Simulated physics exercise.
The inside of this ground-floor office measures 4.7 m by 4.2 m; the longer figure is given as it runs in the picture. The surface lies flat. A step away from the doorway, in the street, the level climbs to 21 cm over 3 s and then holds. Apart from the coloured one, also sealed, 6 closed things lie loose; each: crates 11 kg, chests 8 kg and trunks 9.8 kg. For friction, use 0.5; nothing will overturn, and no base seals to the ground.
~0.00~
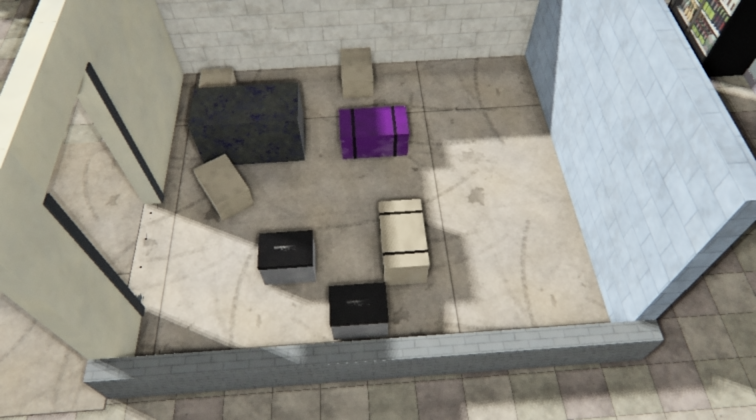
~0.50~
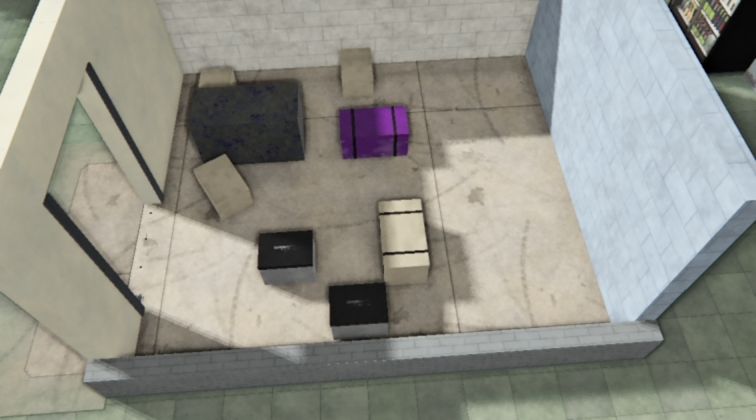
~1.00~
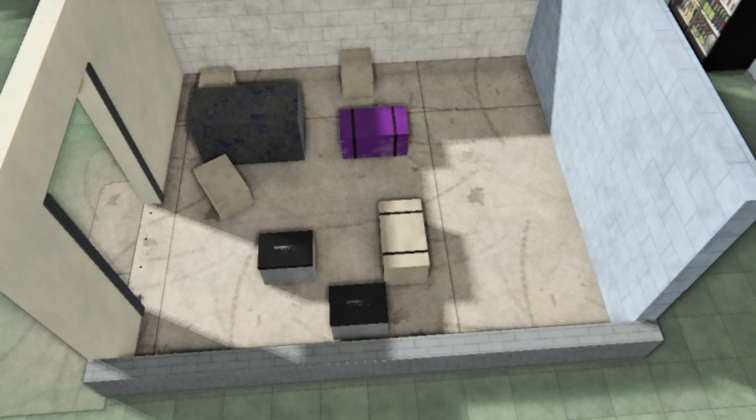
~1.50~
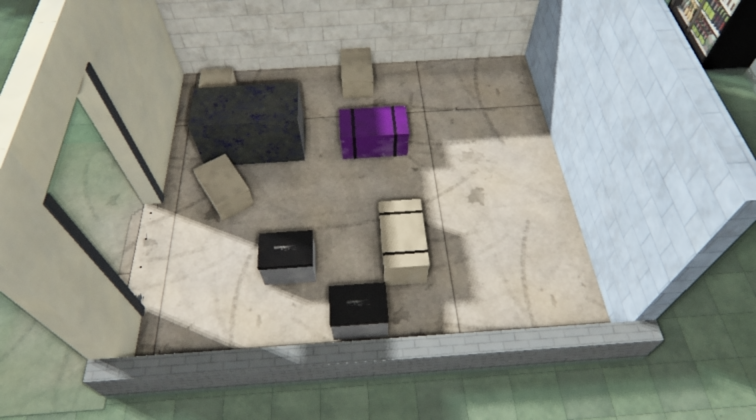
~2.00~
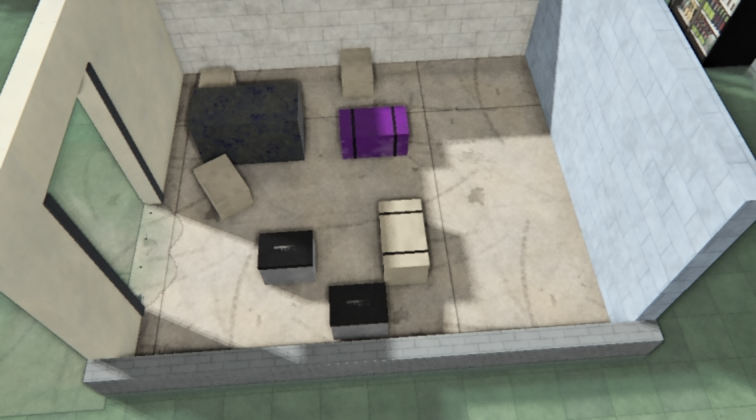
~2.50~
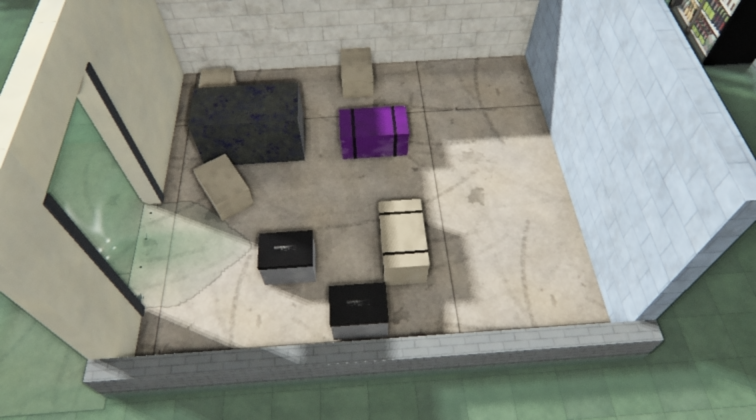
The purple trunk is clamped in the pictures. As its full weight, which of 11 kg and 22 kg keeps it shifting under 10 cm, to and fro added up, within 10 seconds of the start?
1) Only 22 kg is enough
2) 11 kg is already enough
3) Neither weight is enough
1, only 22 kg is enough.
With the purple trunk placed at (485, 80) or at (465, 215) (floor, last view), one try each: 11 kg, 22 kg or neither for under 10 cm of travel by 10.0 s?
Taking them in turn, neither mass keeps it, and neither mass keeps it.
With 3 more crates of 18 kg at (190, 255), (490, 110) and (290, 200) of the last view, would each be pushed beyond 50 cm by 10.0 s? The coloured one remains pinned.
Note, in sequence: Exceeded, not exceeded, exceeded.
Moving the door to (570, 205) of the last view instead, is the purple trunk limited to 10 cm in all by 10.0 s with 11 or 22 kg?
Short version: Neither mass is sufficient.
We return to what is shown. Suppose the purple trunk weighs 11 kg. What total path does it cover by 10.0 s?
Some 60 centimetres of travel in total.
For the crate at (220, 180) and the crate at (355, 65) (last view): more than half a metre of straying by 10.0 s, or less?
In turn: Beyond, below.
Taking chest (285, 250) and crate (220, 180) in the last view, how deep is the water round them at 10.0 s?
Roughly 13 and 12 cm.
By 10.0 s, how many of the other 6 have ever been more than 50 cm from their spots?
Count: 4.
After 3.5 s the purple trunk would be 0 cm from its start with 11 kg and 0 cm from its start with 22 kg; 0 cm of water round it then.
After 4.5 s the purple trunk would be 0 cm from its start with 11 kg and 0 cm from its start with 22 kg; 2 cm of water round it then.
After 7.0 s the purple trunk would be 15 cm from its start with 11 kg and 1 cm from its start with 22 kg; 3 cm of water round it then.
After 10.0 s the purple trunk would be 57 cm from its start with 11 kg and 1 cm from its start with 22 kg; 5 cm of water round it then.
